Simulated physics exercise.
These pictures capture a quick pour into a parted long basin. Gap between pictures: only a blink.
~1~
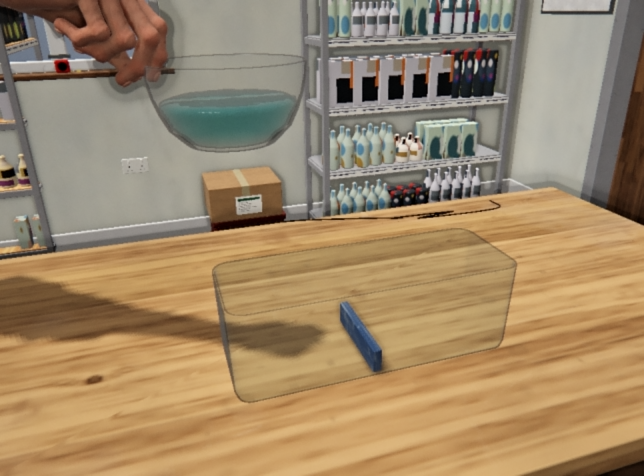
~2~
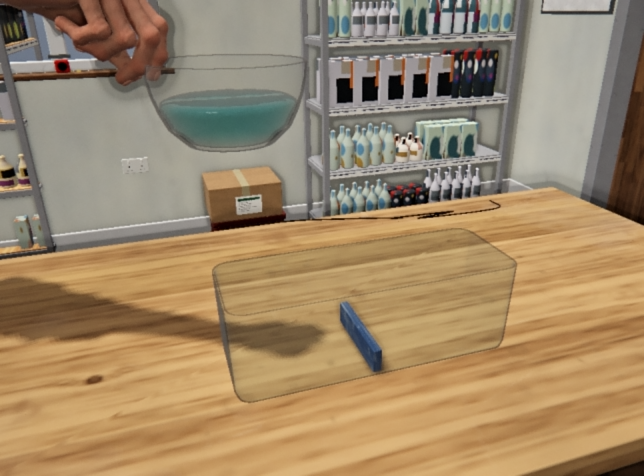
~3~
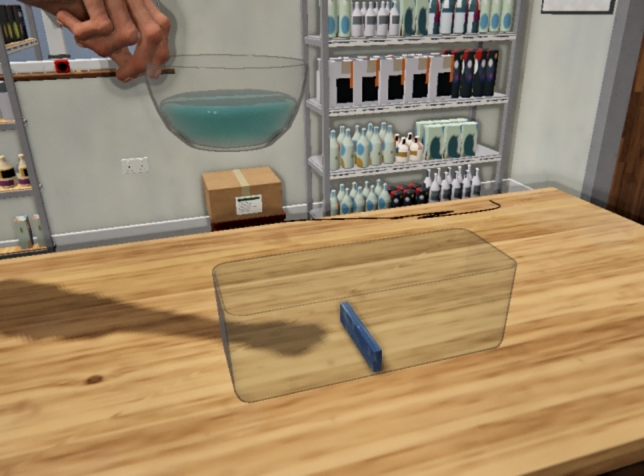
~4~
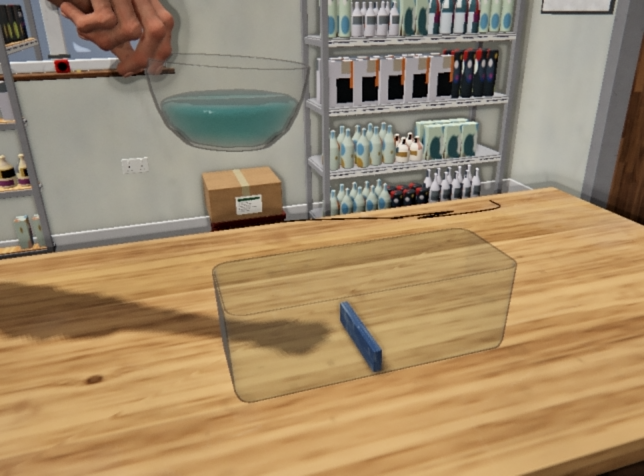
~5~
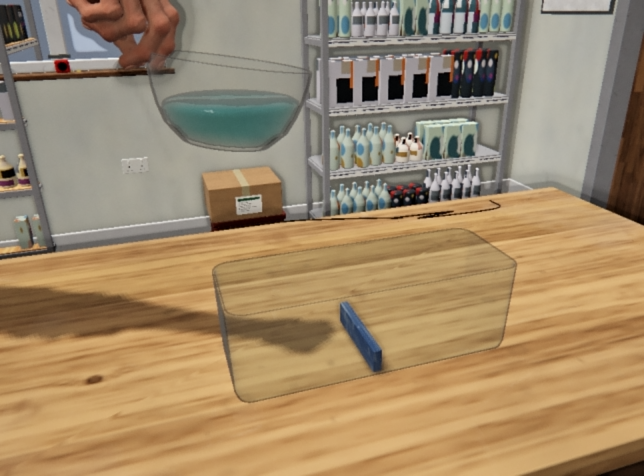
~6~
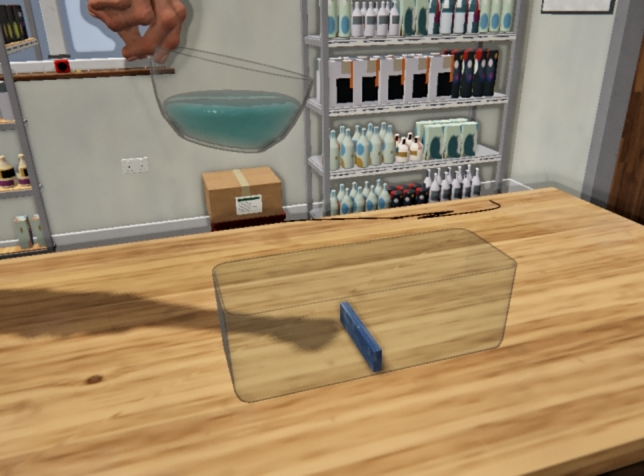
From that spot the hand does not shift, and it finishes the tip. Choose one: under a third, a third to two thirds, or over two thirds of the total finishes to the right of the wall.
A third to two thirds finishes to the right of the wall.
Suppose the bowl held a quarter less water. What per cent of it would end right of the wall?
It works out near 25 percent.
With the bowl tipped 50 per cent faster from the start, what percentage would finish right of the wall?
Roughly 30 in a hundred.
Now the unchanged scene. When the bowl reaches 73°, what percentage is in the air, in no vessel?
Around 40 in a hundred.
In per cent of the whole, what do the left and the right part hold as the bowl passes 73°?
Split is about 5 % to the left and 0 % to the right.
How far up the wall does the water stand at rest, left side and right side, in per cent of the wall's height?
40 per cent left, 30 per cent right.
A moment on, the bowl is tipped part way and 56 per cent is still to pour, 3 is left of the wall and 0 right of it.
Next, the bowl is tipped right over and 2 per cent is still to pour, 40 is left of the wall and 40 right of it.
Then the bowl is tipped right over and 0 per cent is still to pour, 56 is left of the wall and 42 right of it.
Later the bowl is tipped right over and 0 per cent is still to pour, 56 is left of the wall and 42 right of it.
In the end 56 per cent lies left of the wall, 42 right of it and 2 outside.
